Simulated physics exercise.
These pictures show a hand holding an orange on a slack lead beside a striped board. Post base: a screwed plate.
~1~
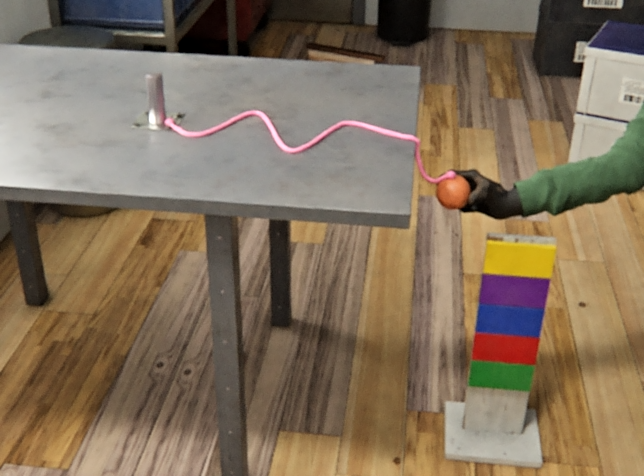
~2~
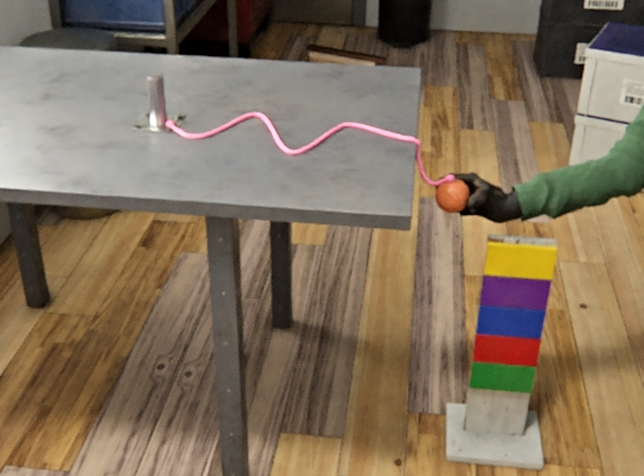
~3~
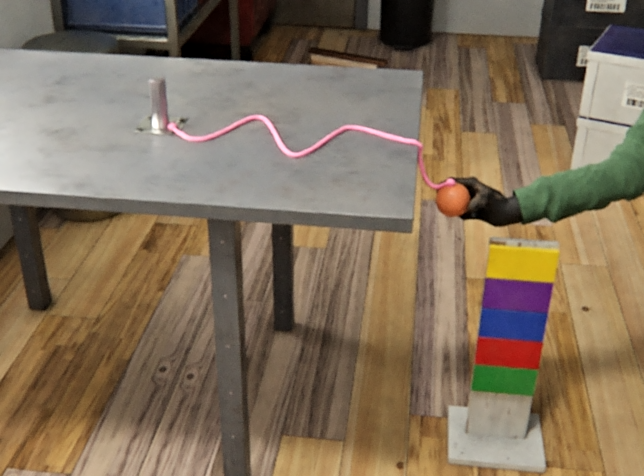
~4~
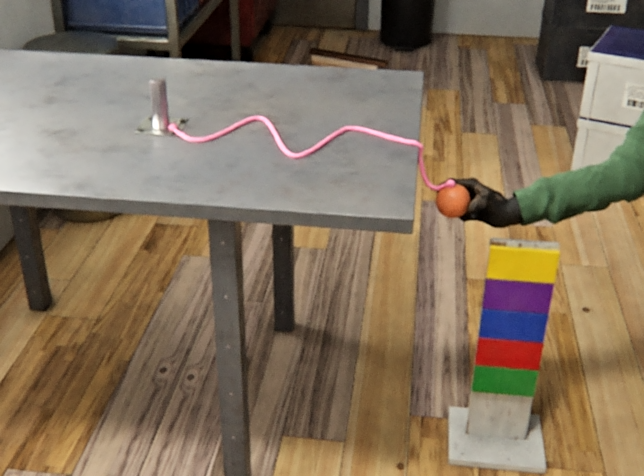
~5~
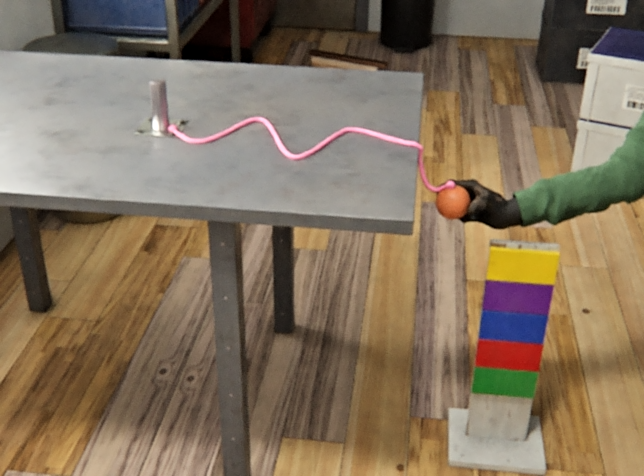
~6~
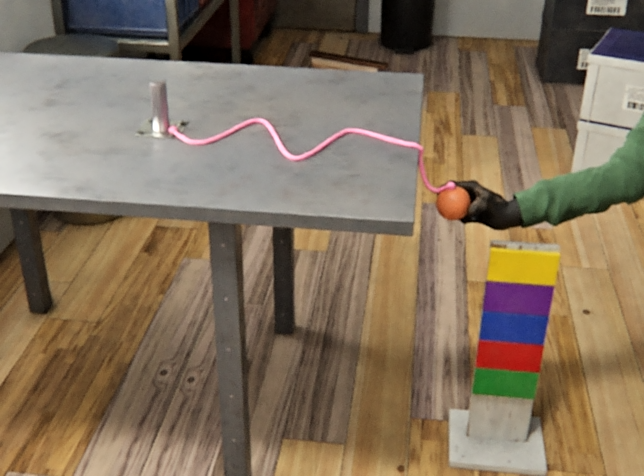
A gloved hand holds an orange ball on a slack pink cord, barely moving.
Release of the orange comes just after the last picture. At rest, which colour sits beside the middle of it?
Its centre is beside red.
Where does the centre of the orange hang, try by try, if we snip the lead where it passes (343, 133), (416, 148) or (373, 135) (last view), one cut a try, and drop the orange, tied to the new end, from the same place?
Try by try: (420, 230), (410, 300) and (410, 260).
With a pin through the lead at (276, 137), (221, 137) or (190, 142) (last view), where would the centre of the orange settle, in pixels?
Taking them in turn, I'd expect around (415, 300), (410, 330) and finally (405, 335).
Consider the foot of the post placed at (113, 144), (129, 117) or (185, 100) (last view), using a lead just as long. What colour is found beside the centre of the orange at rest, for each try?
In turn, blue, then blue, then red.
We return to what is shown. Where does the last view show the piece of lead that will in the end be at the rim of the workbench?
About (310, 154).
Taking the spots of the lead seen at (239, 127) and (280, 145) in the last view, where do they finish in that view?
(273, 136) and (366, 143), roughly.
Early on, orange near (391, 337); level with red.
Midway, orange near (418, 348); level with red.
Finally, orange near (403, 344); level with red. Its middle rests at the red band.
